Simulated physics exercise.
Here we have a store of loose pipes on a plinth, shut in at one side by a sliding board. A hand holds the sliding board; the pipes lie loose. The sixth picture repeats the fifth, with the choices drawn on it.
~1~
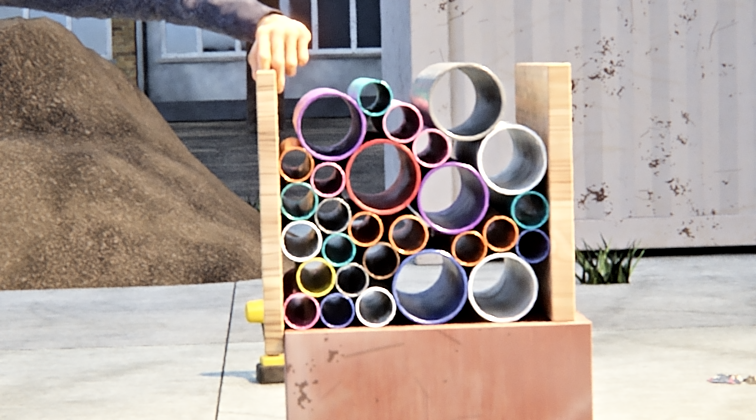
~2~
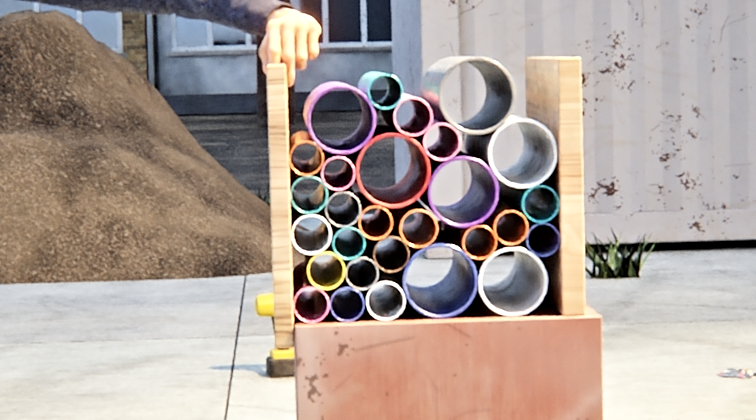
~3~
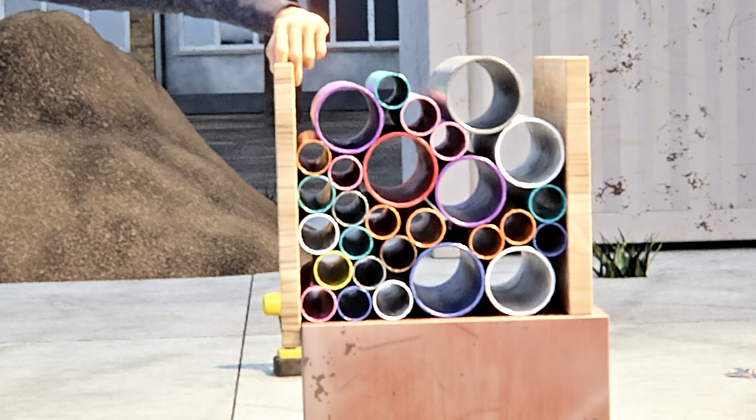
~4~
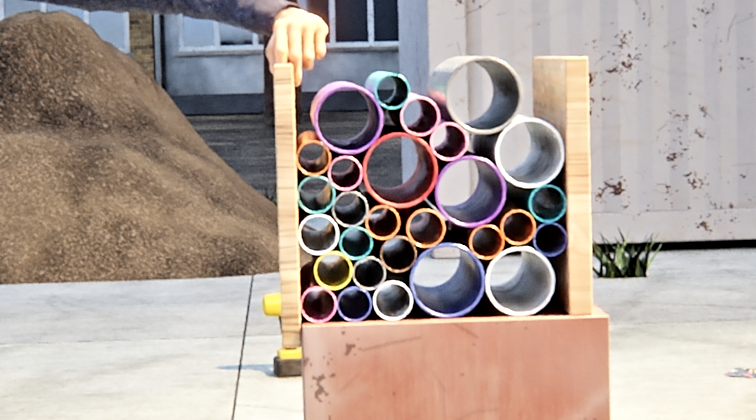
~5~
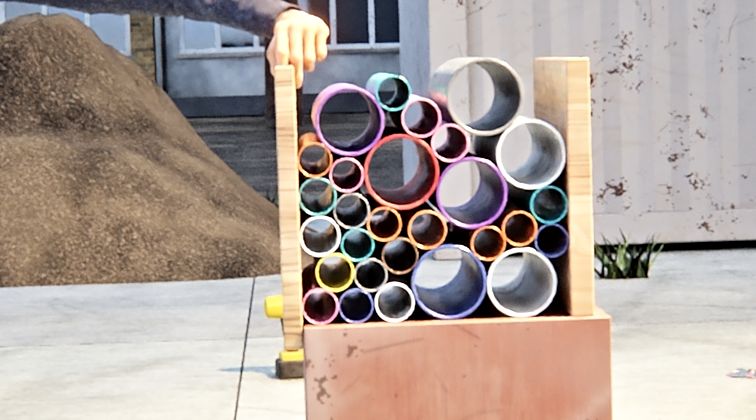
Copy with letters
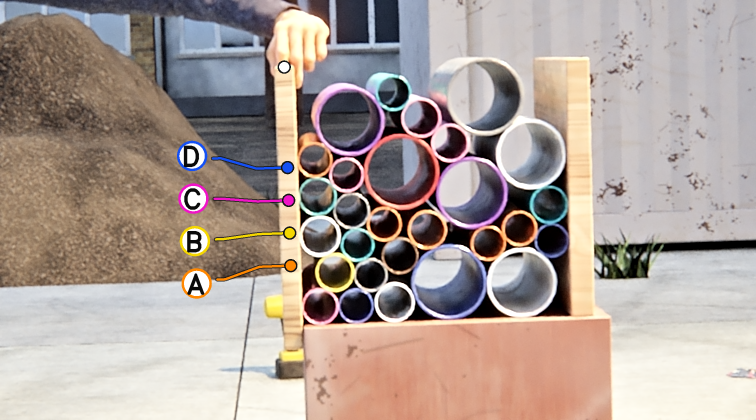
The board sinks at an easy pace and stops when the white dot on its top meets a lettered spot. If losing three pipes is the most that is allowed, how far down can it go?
The answer is mark C.
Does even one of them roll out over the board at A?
Yes, at A.
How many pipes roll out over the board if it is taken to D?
It comes to none.
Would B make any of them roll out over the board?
At B: Yes.
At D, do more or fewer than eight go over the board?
Fewer than eight.
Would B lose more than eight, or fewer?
At B, fewer than eight.
On the marked copy, A at (291, 265); B at (290, 233); C at (289, 200); D at (288, 168); the white dot at (284, 67).
With C. Early on, top of the board (296, 131).
Further on, top of the board (298, 200).
At the end, top of the board (298, 200), three out over the board.
As for the rest, A more than three out over the board; B more than three out over the board; D none out over the board.
